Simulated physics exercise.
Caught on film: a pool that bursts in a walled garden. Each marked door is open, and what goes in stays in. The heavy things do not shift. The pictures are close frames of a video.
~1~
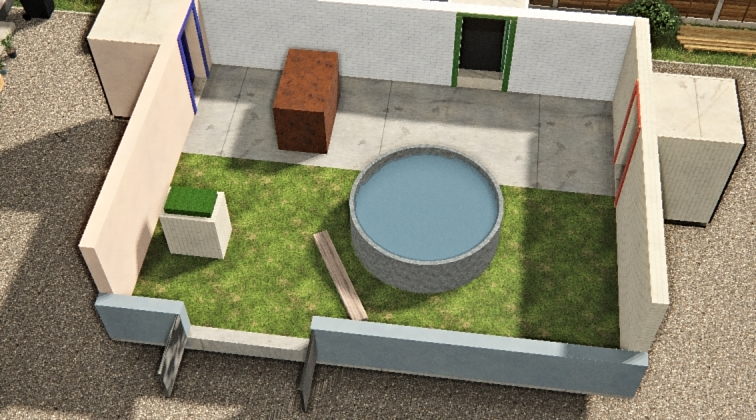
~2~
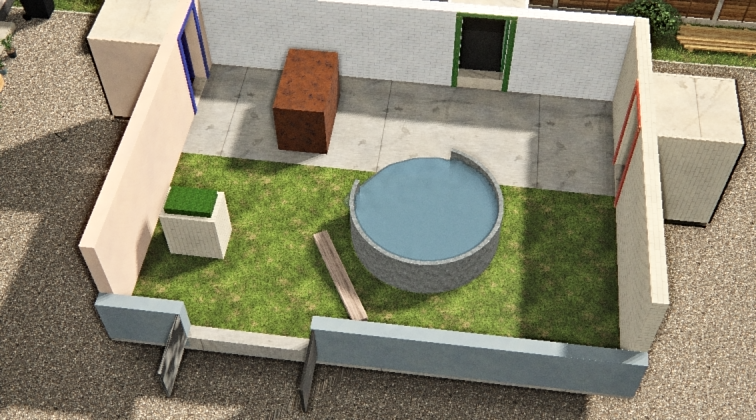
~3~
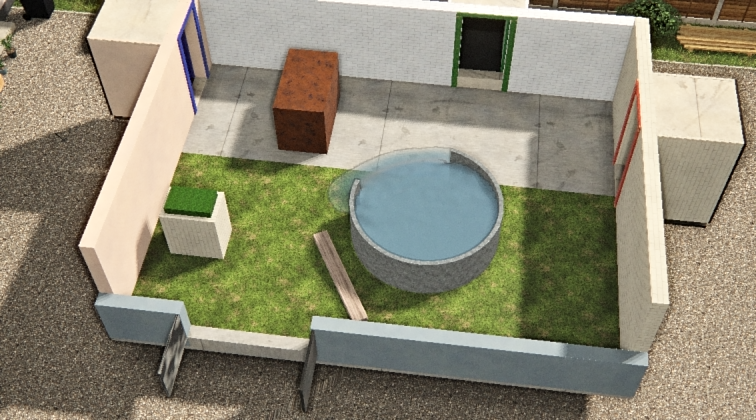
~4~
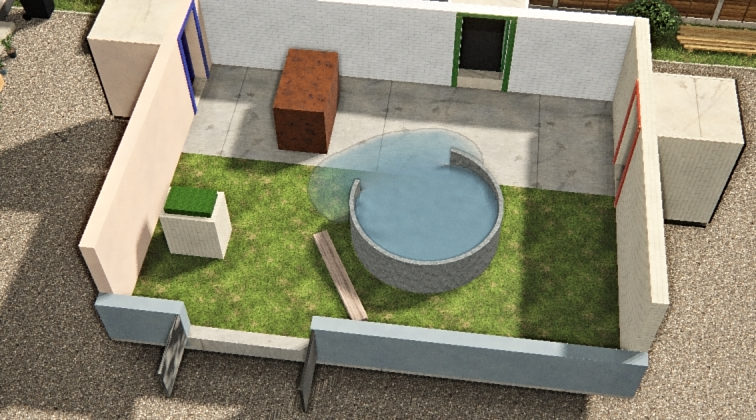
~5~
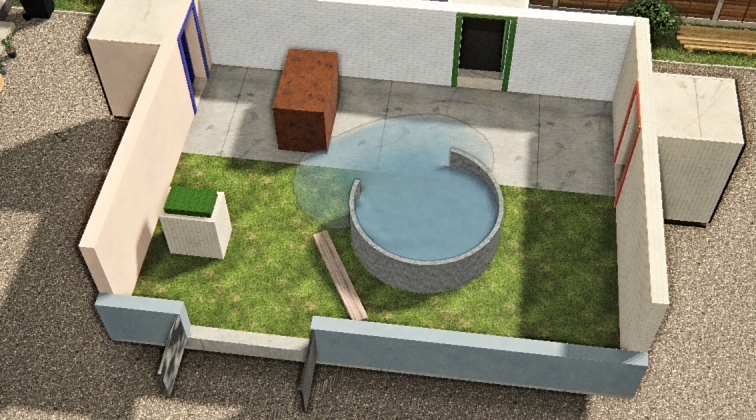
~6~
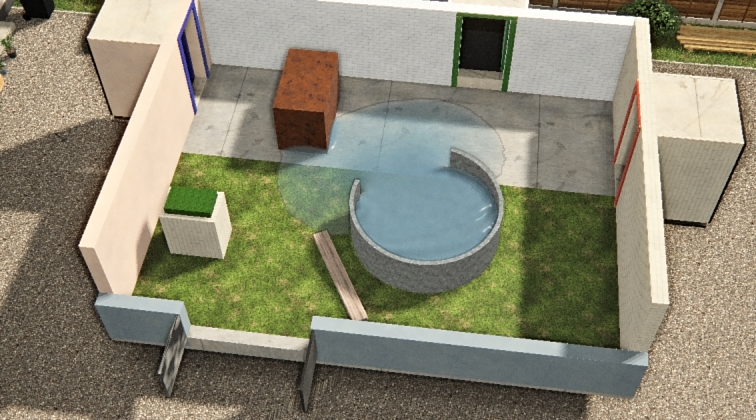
The clip shows a round grey pool of still water in a walled garden; its far side opens, and water pours through the gap, spreading in a widening sheet over the grass and paving toward the rust-brown block.
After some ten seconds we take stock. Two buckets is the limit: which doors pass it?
One by one: The green door admits no more than that; the blue door lets in a lot; the red door lets in a lot.
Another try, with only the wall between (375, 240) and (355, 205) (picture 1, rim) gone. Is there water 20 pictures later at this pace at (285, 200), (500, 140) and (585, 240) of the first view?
One after the other: Flooded, not flooded, no water.
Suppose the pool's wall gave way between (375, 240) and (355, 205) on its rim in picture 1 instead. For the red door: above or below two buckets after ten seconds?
My reading: Red stays under.
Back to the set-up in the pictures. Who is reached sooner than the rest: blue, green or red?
I say the green-painted one.
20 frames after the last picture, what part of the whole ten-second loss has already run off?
Some 20 per cent.
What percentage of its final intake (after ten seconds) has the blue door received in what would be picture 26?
Some 40 per cent.
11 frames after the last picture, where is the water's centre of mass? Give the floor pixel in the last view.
I would point to (393, 162).
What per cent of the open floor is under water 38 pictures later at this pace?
I make it 80 per cent.
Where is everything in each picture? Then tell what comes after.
In the first frame, still water in the pool at (426, 204).
In the second frame, water pours out on the pool's far side and has run to a hidden place.
In the third frame, water pours out on the pool's far side and has run to a hidden place.
In the fourth frame, water pours out on the pool's far side and has run to (474, 149).
In the fifth frame, the front is at (481, 138), out from the gap on the pool's far side.
In the sixth frame, water pours out on the pool's far side and has run to (284, 151).
A moment on, water covers 30 % of the floor; the green door wet at the sill, nothing in, the blue door not reached, the red door not reached.
Next, water covers 40 % of the floor; the green door wet at the sill, nothing in, the blue door wet at the sill, nothing in, the red door not reached.
Then, water covers 55 % of the floor; the green door wet at the sill, nothing in, the blue door far over two buckets in, the red door wet at the sill, nothing in.
Later, water covers 80 % of the floor; the green door wet at the sill, nothing in, the blue door far over two buckets in, the red door over two buckets in.
In the end, water covers 100 % of the floor; the green door wet at the sill, nothing in, the blue door far over two buckets in, the red door far over two buckets in.
